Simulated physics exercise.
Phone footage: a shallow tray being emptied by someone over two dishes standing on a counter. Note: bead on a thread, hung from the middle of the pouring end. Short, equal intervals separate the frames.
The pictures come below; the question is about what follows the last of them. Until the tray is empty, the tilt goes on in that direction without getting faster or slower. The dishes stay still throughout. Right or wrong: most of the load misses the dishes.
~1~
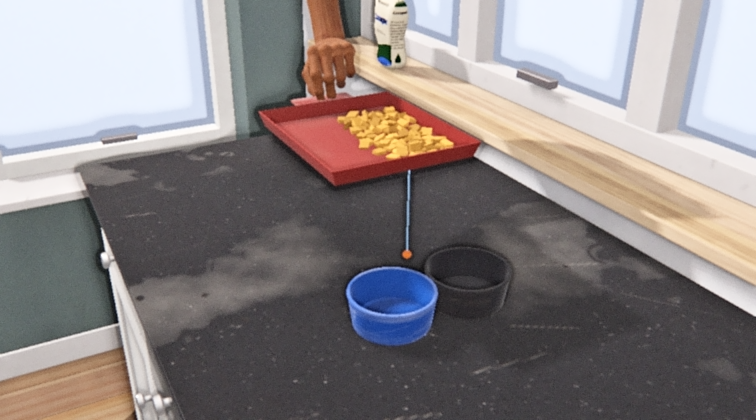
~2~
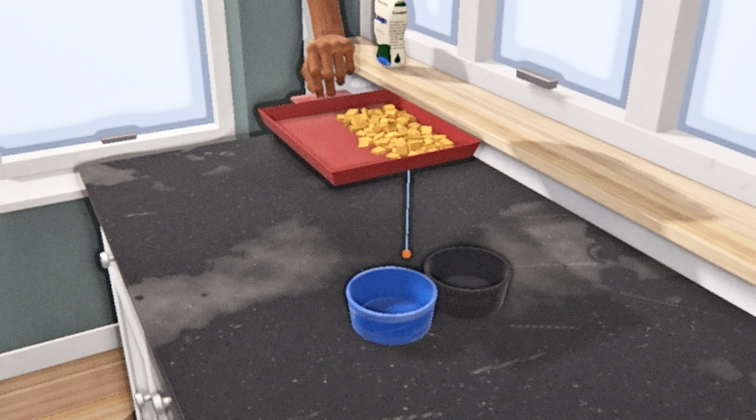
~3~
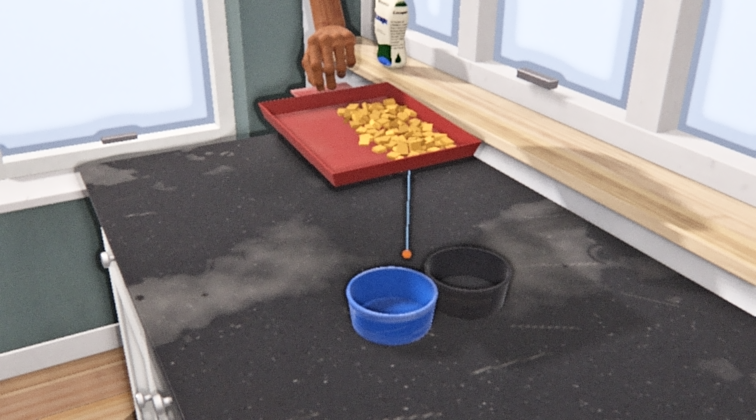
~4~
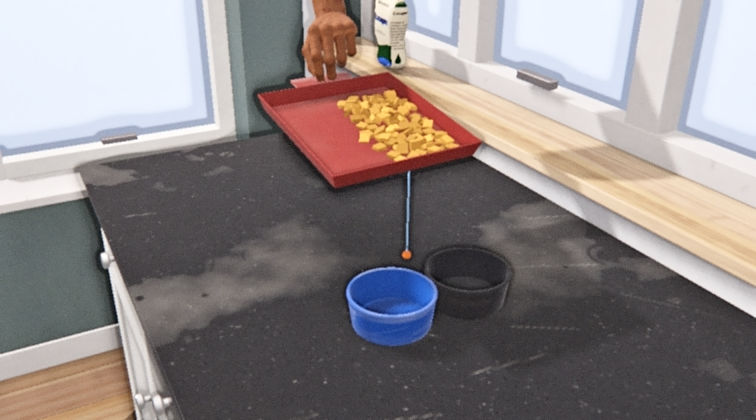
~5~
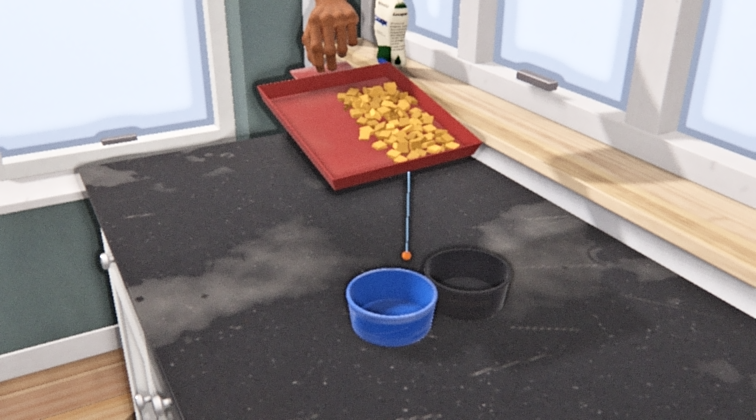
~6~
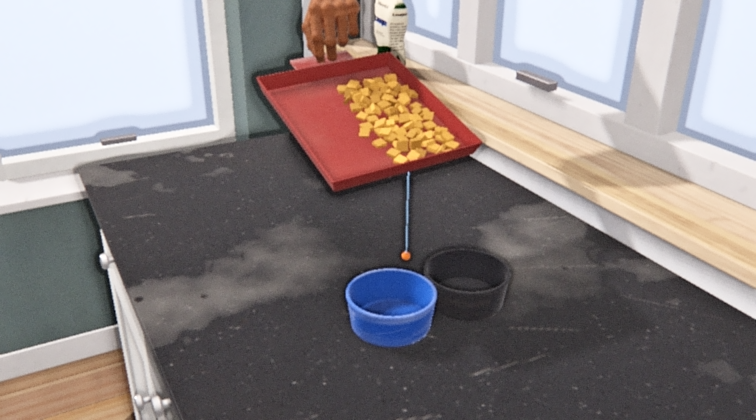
Wrong, the dishes get over half.
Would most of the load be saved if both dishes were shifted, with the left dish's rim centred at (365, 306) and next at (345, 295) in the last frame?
The bulk of it and then the bulk of it.
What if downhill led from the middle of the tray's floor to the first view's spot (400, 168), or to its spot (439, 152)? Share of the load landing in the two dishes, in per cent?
In turn, 90 percent and then 40 percent.
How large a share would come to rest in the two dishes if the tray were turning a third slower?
Roughly 70 %.
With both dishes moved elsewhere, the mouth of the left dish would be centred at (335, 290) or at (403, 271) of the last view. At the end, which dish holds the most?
In the first position the left of the two, in the second the left of the two.
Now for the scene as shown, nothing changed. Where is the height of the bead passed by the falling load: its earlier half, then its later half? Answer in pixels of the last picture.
Starting near (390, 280), moving on to near (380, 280).
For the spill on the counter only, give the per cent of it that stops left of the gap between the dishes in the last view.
Near 70 in a hundred.
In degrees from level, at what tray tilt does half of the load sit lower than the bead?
Somewhere near 105 degrees, I'd say.
Soon, tray tipped steeply; nearly all on the tray; a stray few in the air.
A while on, tray tipped right over; about two thirds on the tray; a small part in the left dish; a stray few in the right dish; a small part outside both; about a quarter in the air.
Towards the end, tray tipped past a quarter turn; about two thirds in the left dish; a small part in the right dish; about a quarter outside both.
Finally, tray tipped past a quarter turn; about two thirds in the left dish; a small part in the right dish; about a quarter outside both.
